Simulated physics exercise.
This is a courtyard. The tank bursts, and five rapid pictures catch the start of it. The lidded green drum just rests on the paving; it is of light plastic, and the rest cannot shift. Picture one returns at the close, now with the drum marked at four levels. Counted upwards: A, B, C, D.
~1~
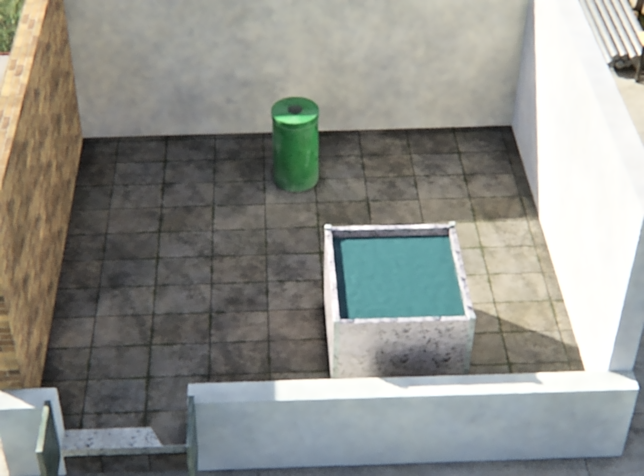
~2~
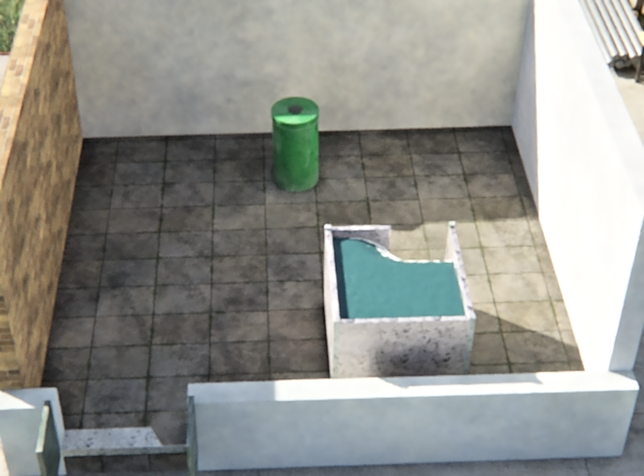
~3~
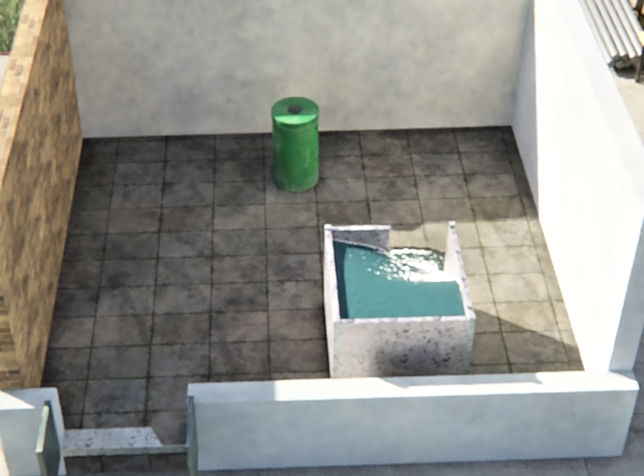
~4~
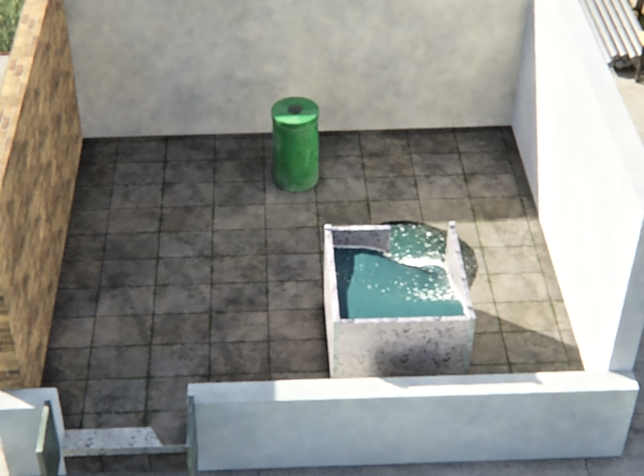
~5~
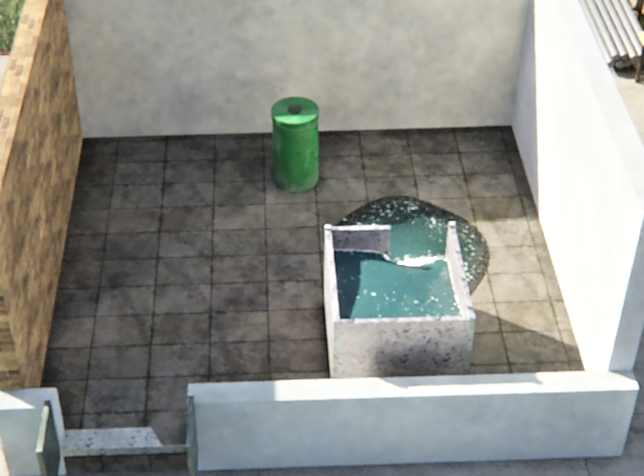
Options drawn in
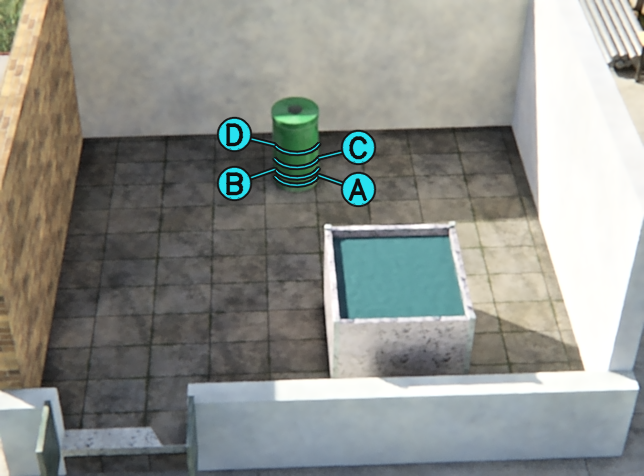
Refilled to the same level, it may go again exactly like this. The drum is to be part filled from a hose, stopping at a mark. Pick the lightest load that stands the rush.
Level B just does it.
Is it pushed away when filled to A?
Yes, it does.
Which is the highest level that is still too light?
Here it is level A.
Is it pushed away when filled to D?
No, that is safe.
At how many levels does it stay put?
Three.
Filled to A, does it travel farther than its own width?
Yes.
On the marked copy, A at (297, 185); B at (297, 178); C at (297, 167); D at (297, 153); from the bottom up A, B, C, D.
For level A, it is pushed about twice its own width away.
For level B, it shifts by a finger or two and stays.
For level C, it does not move.
For level D, it does not move.
